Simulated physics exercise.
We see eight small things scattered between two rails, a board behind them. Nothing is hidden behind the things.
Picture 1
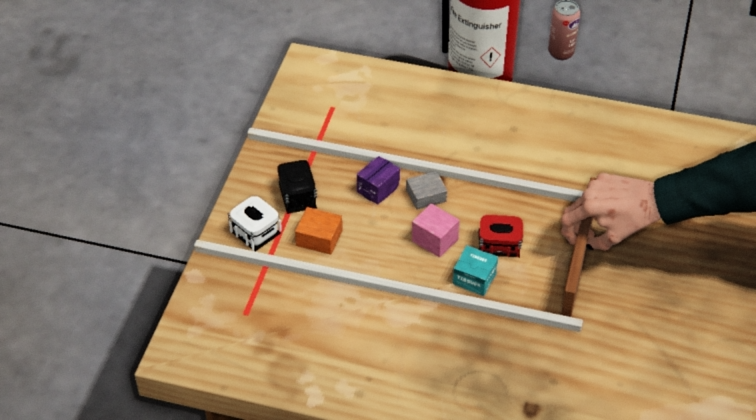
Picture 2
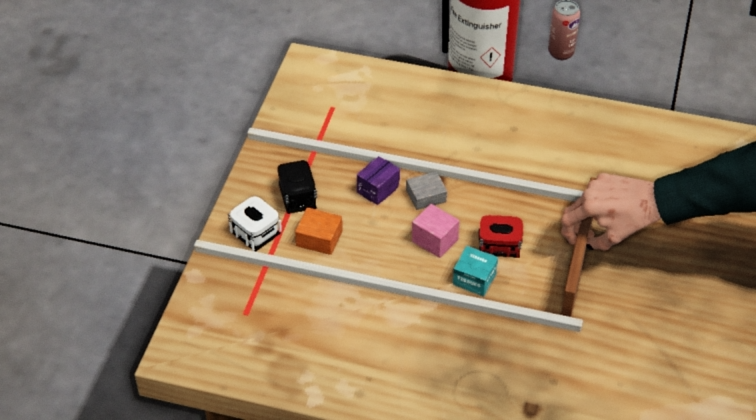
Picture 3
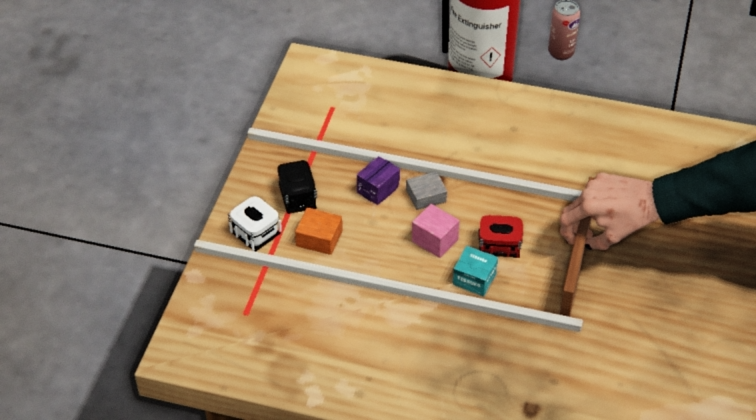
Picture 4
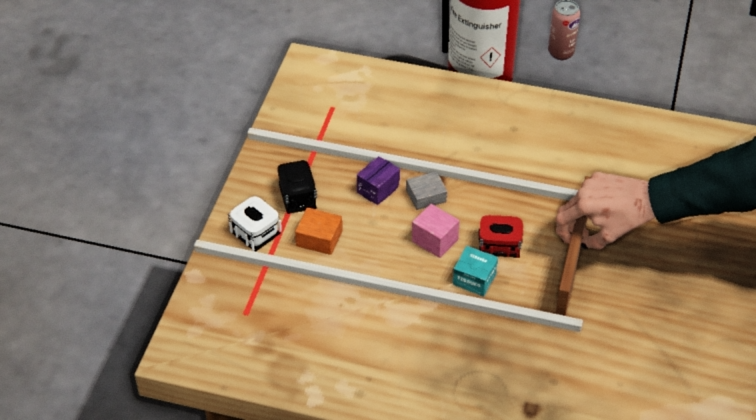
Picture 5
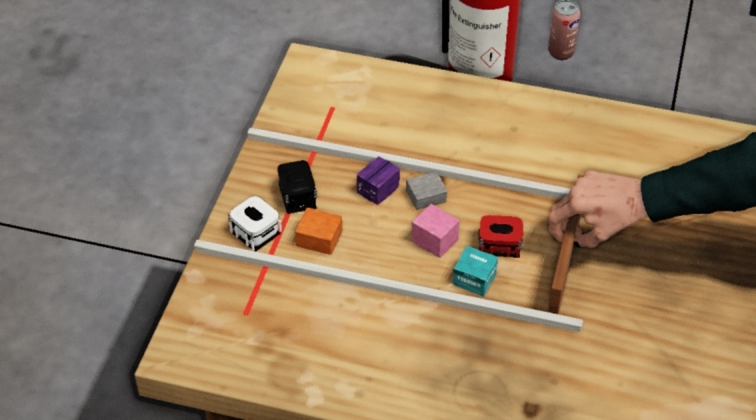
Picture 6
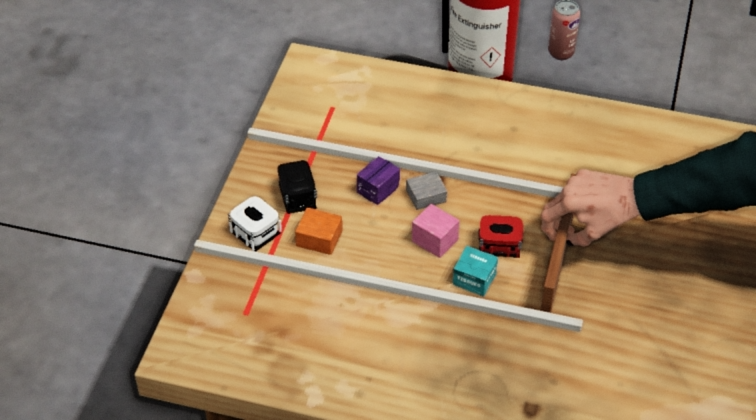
A hand holding a wooden board between two pale rails slides it slightly left toward eight small cases and blocks scattered on a wooden table, while the objects, including white and black ones near a red line, stay still.
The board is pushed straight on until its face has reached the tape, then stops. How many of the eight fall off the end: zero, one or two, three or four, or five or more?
The number that fall off is one or two.
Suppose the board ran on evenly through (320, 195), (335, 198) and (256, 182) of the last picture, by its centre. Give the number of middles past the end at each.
Past the end: 0, 0 and 4.
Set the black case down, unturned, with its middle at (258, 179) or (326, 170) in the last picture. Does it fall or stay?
Place by place, it holds on; tumbles off.
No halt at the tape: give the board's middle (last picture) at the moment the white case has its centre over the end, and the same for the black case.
About (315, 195), and (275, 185) for the other.
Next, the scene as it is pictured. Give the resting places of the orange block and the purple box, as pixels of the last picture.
The orange block at (226, 227), the purple box at (265, 147).
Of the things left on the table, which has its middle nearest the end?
It is the black case.
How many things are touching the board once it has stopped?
That makes 4.
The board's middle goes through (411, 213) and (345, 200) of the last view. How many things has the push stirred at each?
By then 6, and 8.
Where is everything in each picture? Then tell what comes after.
In the first picture, white case (255, 223); black case (297, 186); orange block (319, 231); board (581, 247); tape (292, 204).
In the second picture, black case (297, 186); board (581, 247).
In the third picture, orange block (319, 231); red case (501, 236).
In the fourth picture, white case (255, 223); pink block (435, 231).
In the fifth picture, black case (297, 186); grey block (427, 191).
In the sixth picture, white case (255, 223); black case (297, 186); orange block (319, 231); board (561, 243); tape (292, 204).
A little later, none off yet; white case at rest near (255, 223); black case at rest near (297, 186); orange block at rest near (319, 231).
When it is over, the number that fall off is one or two; down, white case.
